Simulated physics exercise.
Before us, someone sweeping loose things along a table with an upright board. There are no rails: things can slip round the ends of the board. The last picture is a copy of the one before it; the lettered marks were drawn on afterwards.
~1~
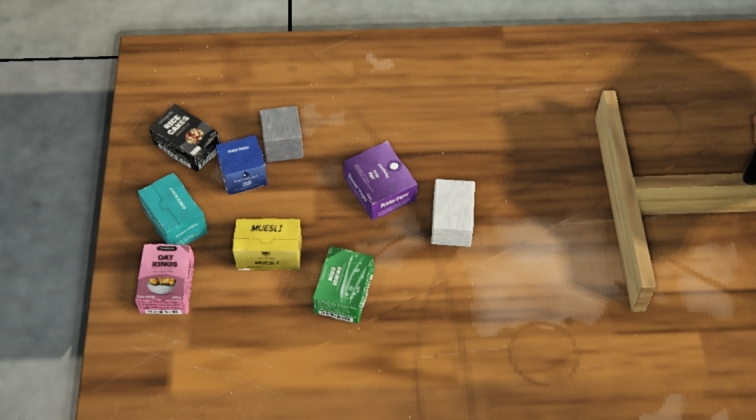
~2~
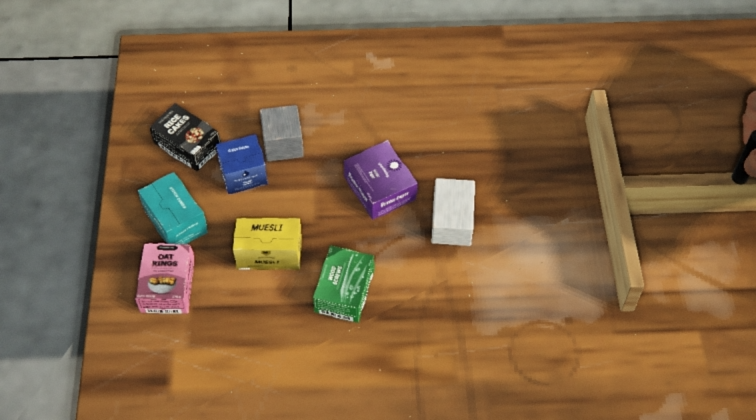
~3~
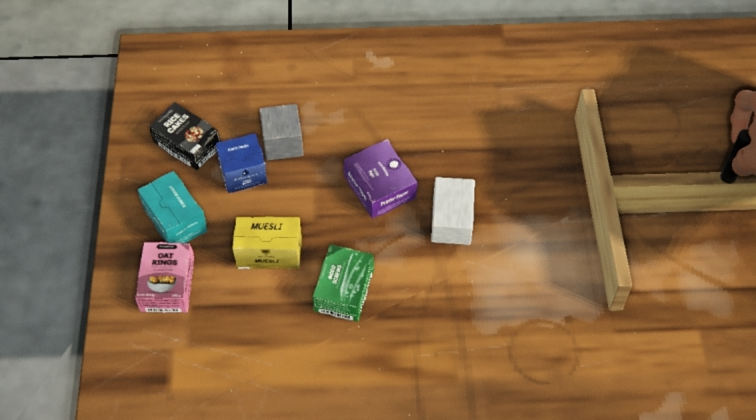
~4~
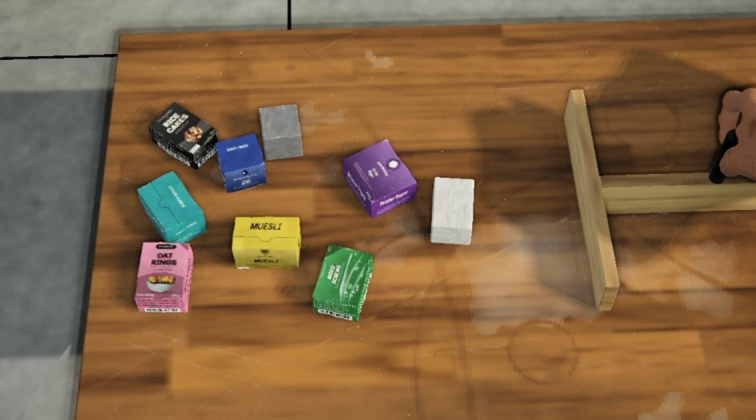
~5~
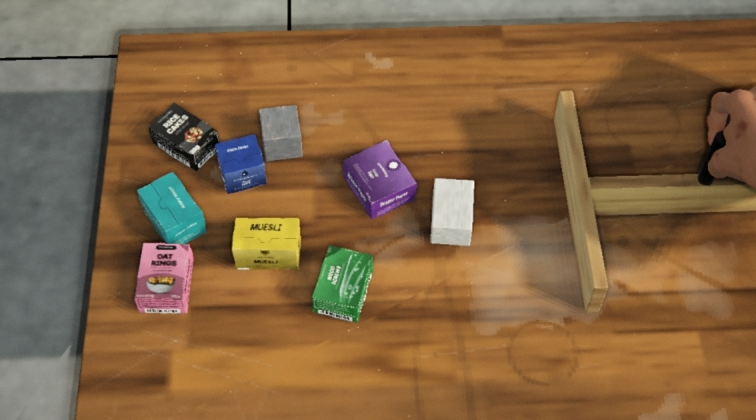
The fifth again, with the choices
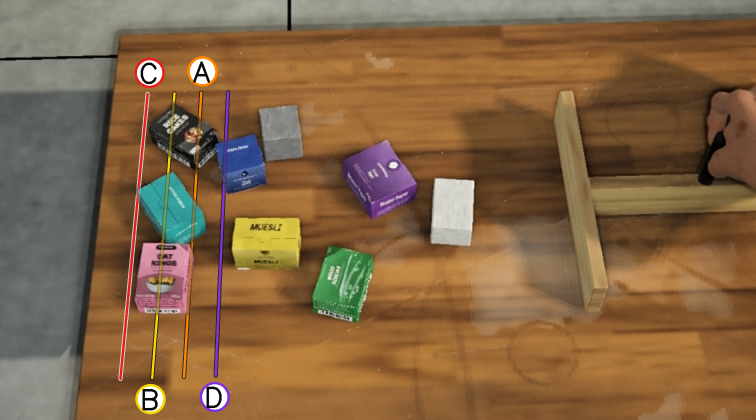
A hand at the right edge grips a T-shaped wooden board on a brown wood-grain table, seen from above at a slight angle. To the left sit black, blue, teal, pink, yellow, purple and green boxes, with a grey block near the back and a white block nearest the board. The board slides slowly leftward across the bare tabletop, while the boxes, blocks and camera stay still.
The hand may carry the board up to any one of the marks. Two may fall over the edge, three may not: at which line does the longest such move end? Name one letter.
No third one falls up to A.
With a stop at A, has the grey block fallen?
No.
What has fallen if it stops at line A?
It is the turquoise packet.
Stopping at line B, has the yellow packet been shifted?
Yes.
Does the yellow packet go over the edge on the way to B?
Yes.
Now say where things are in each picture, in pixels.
In the first frame, pink box (165, 278); grey block (282, 134); board (628, 183).
In the second frame, board (617, 182); yellow packet (268, 244).
In the third frame, board (606, 181); black packet (186, 137).
In the fourth frame, board (594, 182); blue box (242, 163).
In the fifth frame, board (583, 183); pink box (164, 277); grey block (281, 133); purple box (379, 180).
On the copy, A at (193, 223); B at (164, 224); C at (135, 224); D at (222, 222).
On A. First, board (445, 187); purple box (363, 176); white block (417, 214).
Then, board (305, 191); turquoise packet (164, 209); black packet (180, 133).
Finally, board (194, 195); turquoise packet over the edge; blue box (110, 170); one fallen.
By contrast, B drops five; C drops five; D is within the limit but short.
